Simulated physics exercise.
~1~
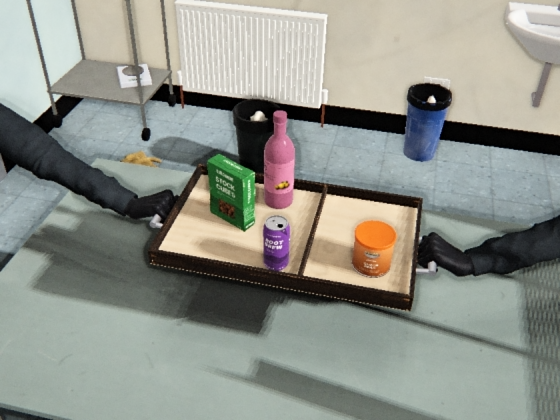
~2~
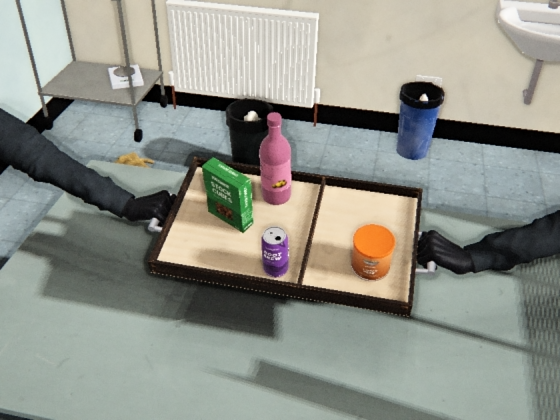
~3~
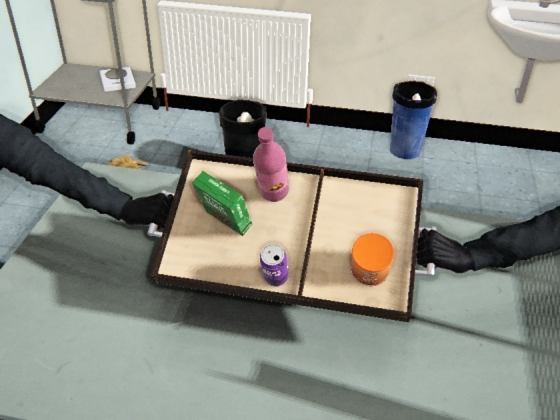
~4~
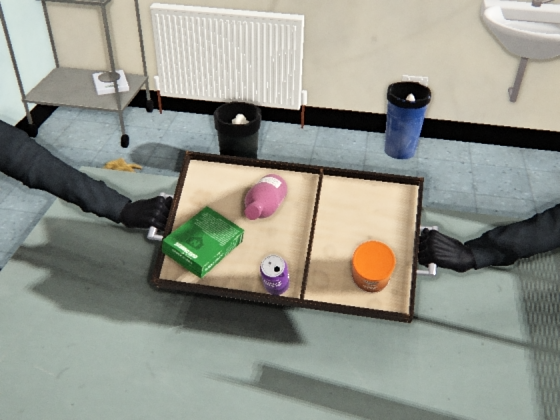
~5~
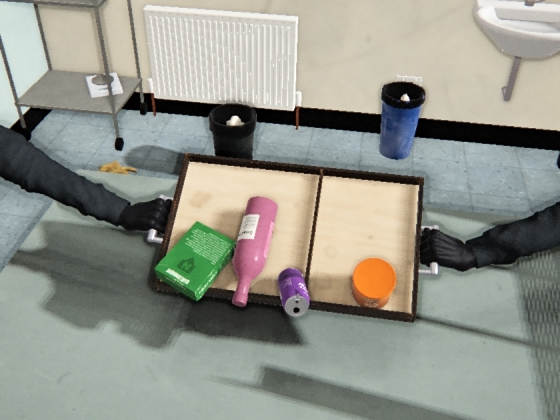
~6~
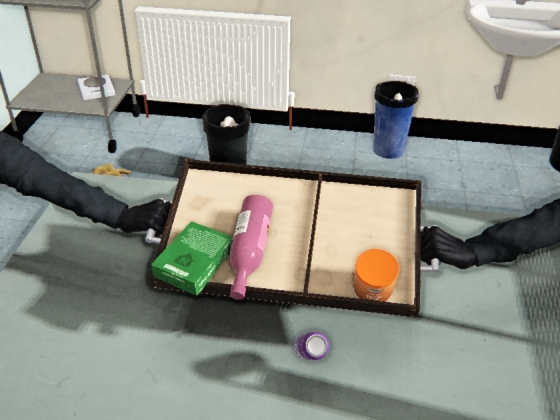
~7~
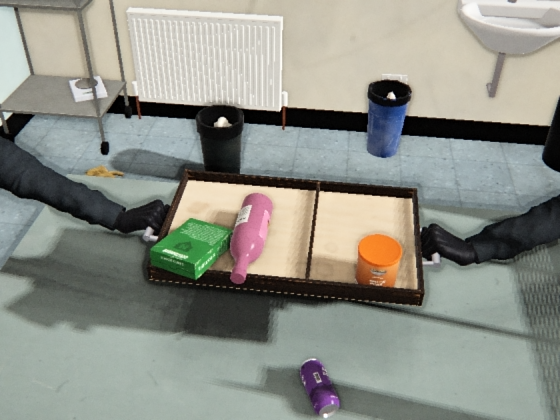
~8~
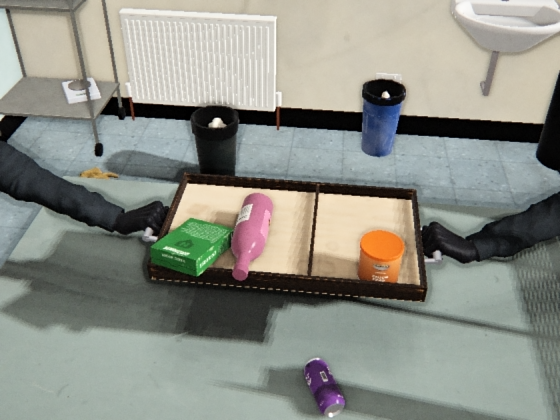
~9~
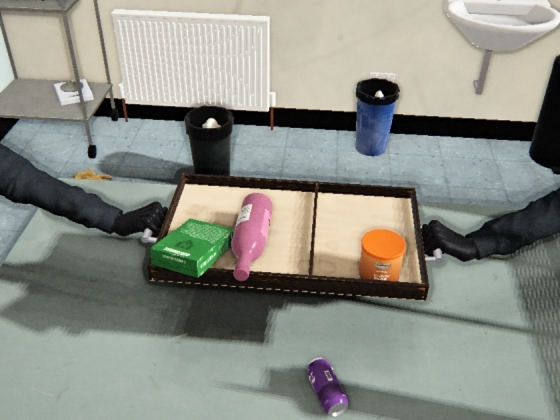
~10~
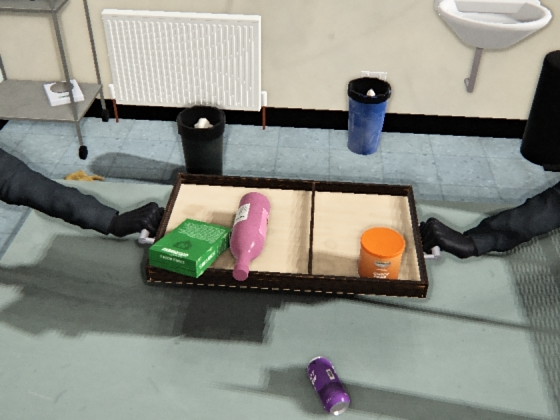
A wooden tray with a dark rim and a cross bar, gripped at each end by a black-gloved hand, tips its near edge down above a grey-green surface. On it, a pink bottle, a green packet and a purple can lean in the left section, while an orange tin slides slightly nearer on the right. The packet and bottle topple and slide to the near rim, and the can tips over that rim and drops off. The tray levels again, leaving bottle and packet lying on it, the tin upright, and the can on its side below.
